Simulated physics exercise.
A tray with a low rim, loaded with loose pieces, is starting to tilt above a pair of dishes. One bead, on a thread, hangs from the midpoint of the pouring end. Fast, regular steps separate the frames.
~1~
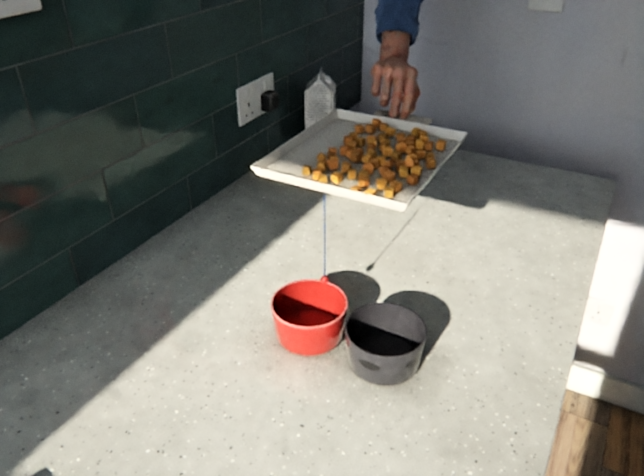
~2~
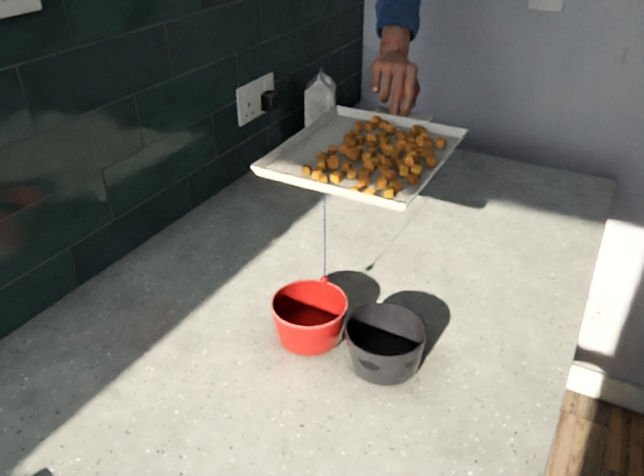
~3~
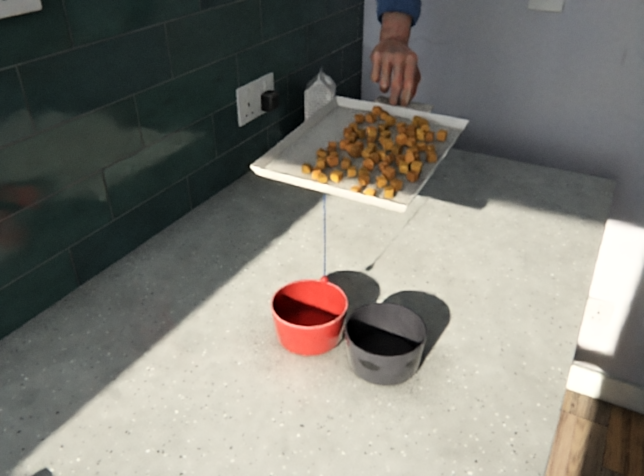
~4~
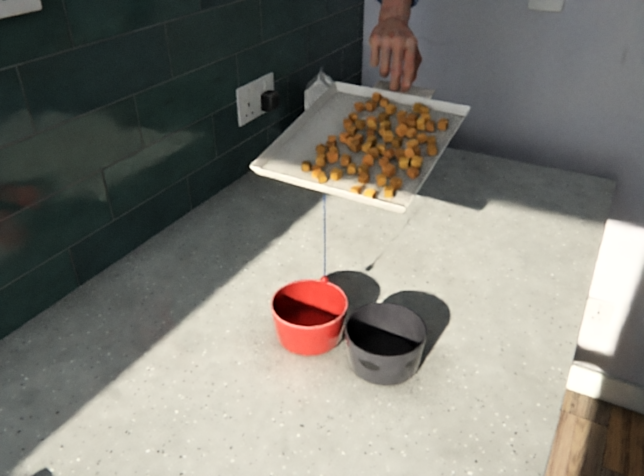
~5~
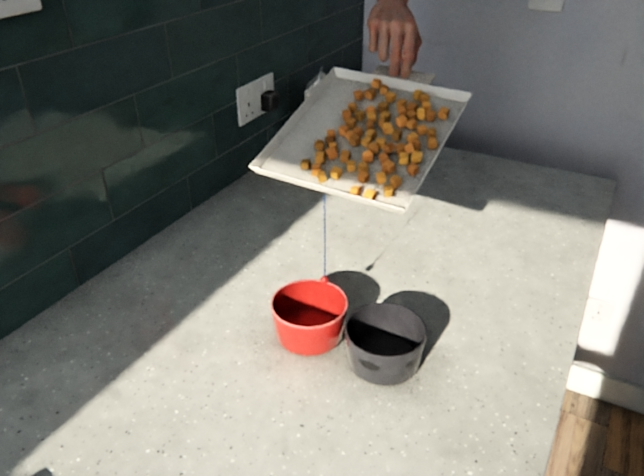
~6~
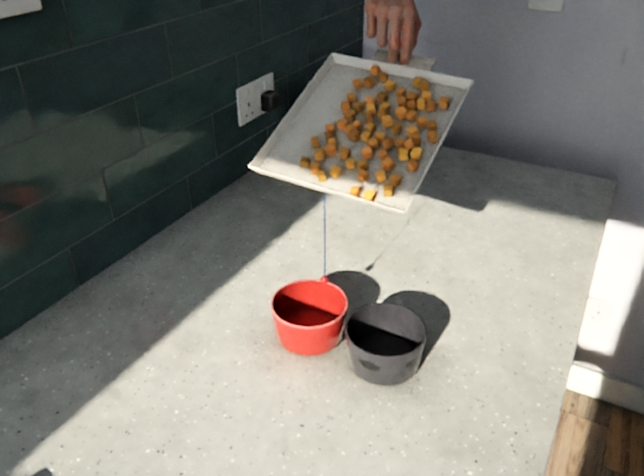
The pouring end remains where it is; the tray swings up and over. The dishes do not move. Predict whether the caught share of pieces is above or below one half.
The dishes will gather the main share.
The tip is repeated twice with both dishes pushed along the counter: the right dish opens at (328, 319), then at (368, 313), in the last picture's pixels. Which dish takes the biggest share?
In turn: The right-hand dish; right.
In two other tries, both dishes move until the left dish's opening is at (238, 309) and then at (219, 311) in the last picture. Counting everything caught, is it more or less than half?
First try: Lower than half; second try: Lower than half.
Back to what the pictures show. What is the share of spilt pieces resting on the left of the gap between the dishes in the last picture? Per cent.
Estimate: About 70 percent.
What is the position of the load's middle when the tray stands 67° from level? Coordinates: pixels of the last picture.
Centre estimate: (353, 181).
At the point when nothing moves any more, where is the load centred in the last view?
Resting centre, last frame: Roughly (357, 351).
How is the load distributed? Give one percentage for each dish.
40 per cent goes to the left dish and 50 per cent to the right dish.
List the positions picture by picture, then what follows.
In the first frame, corners of the pouring end near (257, 165) and (404, 201), level; middle of the load near (381, 160), croutons; left dish near (290, 337); right dish near (368, 367); bead on its thread near (325, 279).
In the second frame, corners of the pouring end near (256, 165) and (404, 202), level; middle of the load near (381, 159).
In the third frame, corners of the pouring end near (256, 165) and (403, 203), tipped barely, lowest at the right corner; middle of the load near (381, 155).
In the fourth frame, corners of the pouring end near (255, 165) and (403, 204), tipped a little, lowest at the right corner; middle of the load near (381, 149).
In the fifth frame, corners of the pouring end near (255, 165) and (403, 206), tipped clearly, lowest at the right corner; middle of the load near (381, 143).
In the sixth frame, corners of the pouring end near (254, 164) and (403, 208), tipped clearly, lowest at the right corner; middle of the load near (380, 137); left dish near (290, 337); right dish near (368, 367).
Shortly afterwards, tray tipped steeply; all but a few on the tray; a little in the air.
Next, tray tipped past a quarter turn; near a third in the right dish; near a quarter in the left dish; a little outside both; near a quarter in the air.
Some moments later, tray tipped past a quarter turn; near half in the right dish; near a third in the left dish; near a quarter outside both.
In the end, tray tipped past a quarter turn; near half in the right dish; near a third in the left dish; near a quarter outside both.
